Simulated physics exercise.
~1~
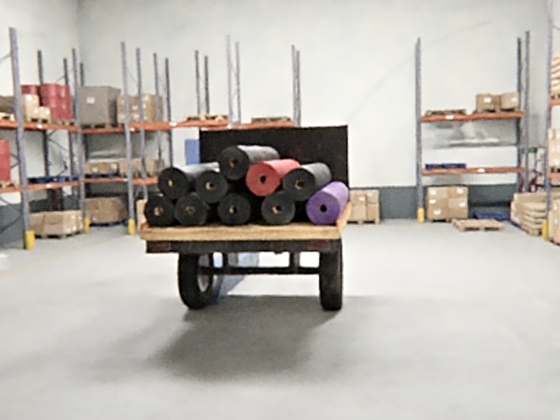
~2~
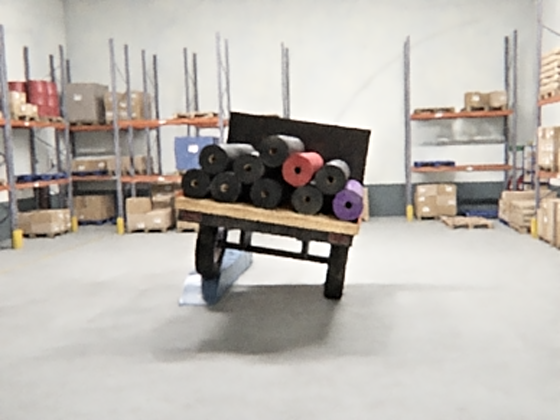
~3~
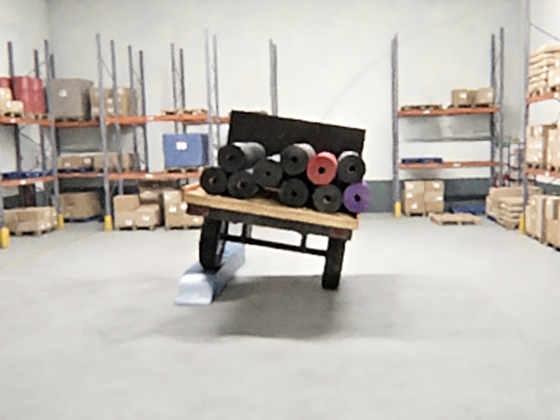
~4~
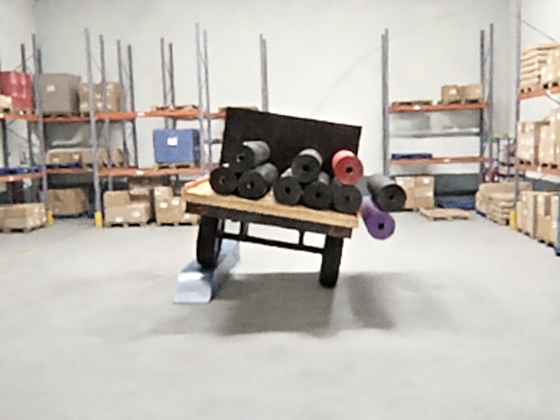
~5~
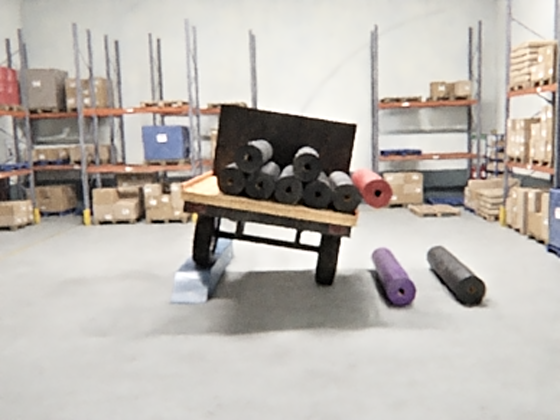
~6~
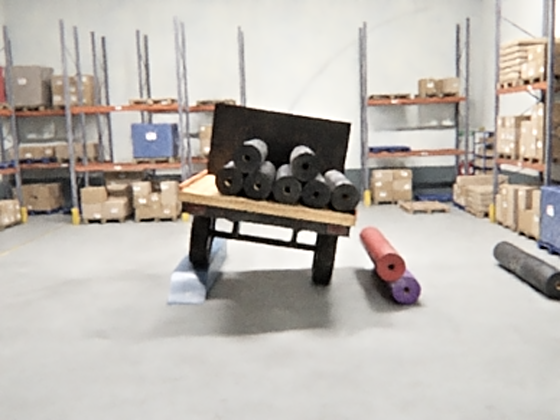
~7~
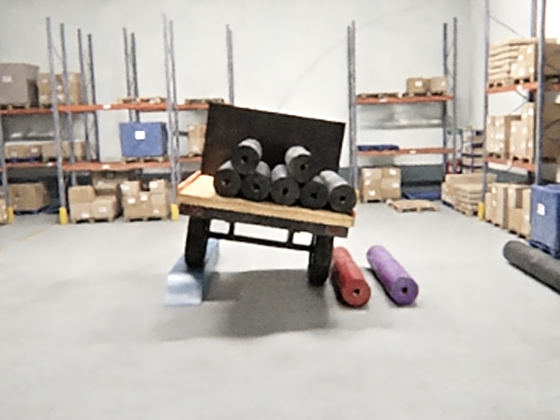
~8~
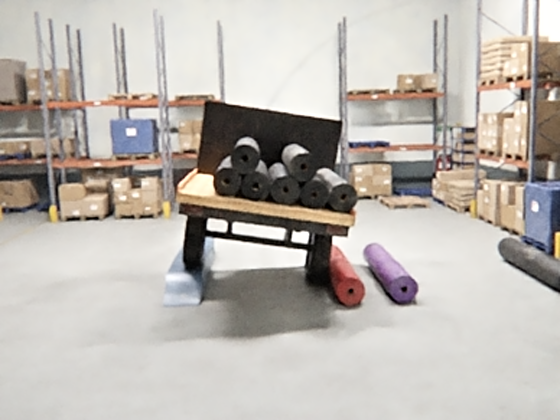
A flat trailer stacked with dark rolls, one red and one purple, tilts to the right as its left wheel mounts a kerb; the purple roll and a black one drop off the right side, then the red follows, and all three lie on the floor beside the still-leaning trailer.
